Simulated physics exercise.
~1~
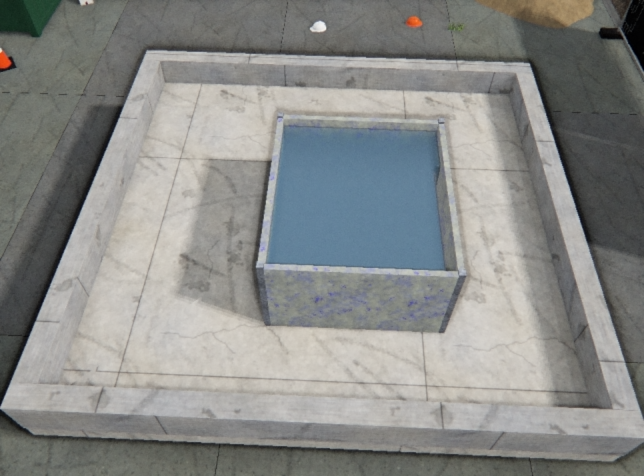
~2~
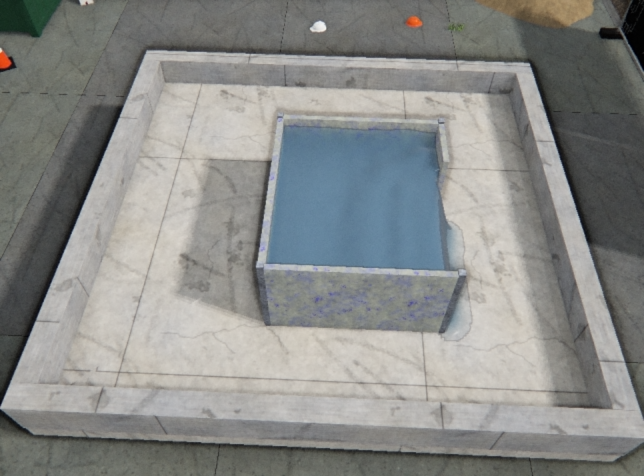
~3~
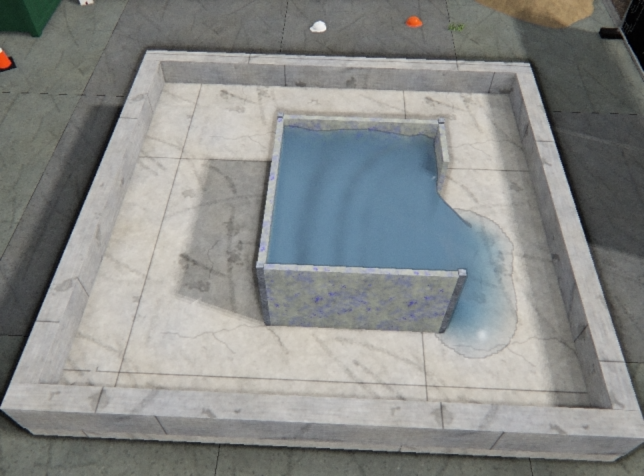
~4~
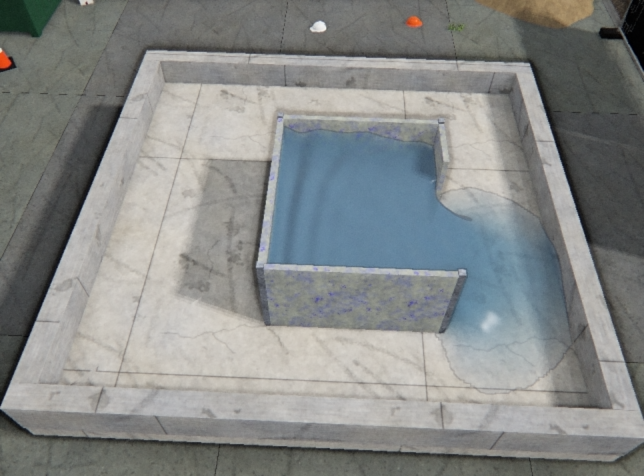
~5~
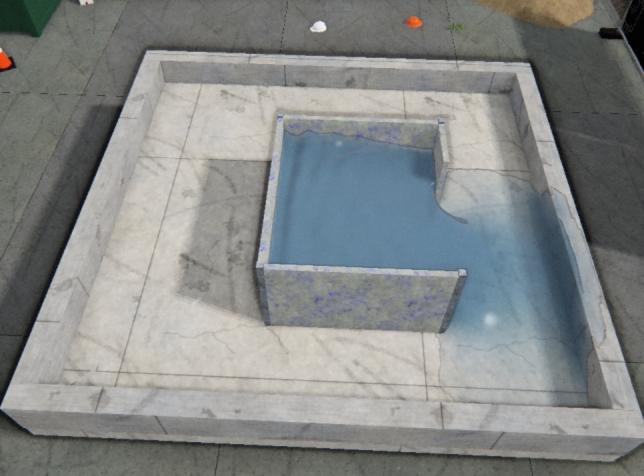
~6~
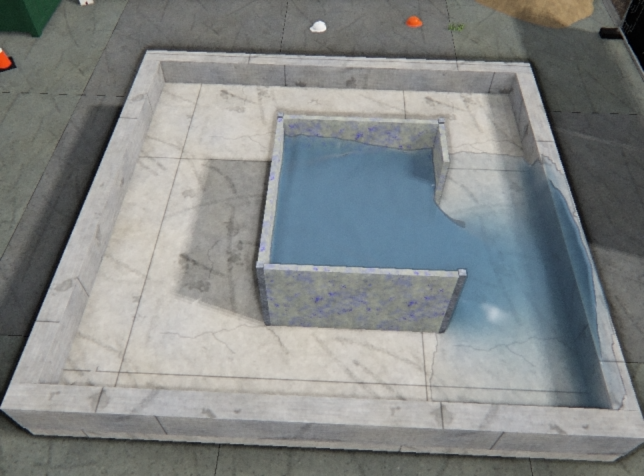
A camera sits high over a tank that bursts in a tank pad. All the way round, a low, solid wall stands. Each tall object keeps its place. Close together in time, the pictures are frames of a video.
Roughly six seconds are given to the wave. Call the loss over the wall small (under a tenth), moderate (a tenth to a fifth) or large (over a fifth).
Moderate.
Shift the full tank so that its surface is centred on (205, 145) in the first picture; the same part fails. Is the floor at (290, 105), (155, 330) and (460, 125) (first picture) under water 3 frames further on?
First left untouched, next left untouched, finally drenched.
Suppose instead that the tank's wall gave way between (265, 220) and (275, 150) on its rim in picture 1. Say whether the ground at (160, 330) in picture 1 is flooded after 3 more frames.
That spot ends up soaked.
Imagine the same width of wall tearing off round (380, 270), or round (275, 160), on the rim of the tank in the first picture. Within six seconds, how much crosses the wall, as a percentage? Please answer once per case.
It works out to some 16 per cent the first time and some 8 per cent the second.
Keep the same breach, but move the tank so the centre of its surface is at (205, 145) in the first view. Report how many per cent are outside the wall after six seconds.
Estimated share: Around 4 %.
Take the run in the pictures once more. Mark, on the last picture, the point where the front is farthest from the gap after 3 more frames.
(506, 95).
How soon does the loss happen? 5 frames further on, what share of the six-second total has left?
Roughly 40 %.
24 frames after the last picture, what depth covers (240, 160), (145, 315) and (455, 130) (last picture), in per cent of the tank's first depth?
Estimate: 2, 6, 12 %.
A moment on, water covers 25 % of the floor; the low wall has let 1 % over.
Next, water covers 25 % of the floor; the low wall has let 6 % over.
Then, water covers 55 % of the floor; the low wall has let 15 % over.
Later, water covers 75 % of the floor; the low wall has let 15 % over.
In the end, water covers 85 % of the floor; the low wall has let 15 % over.
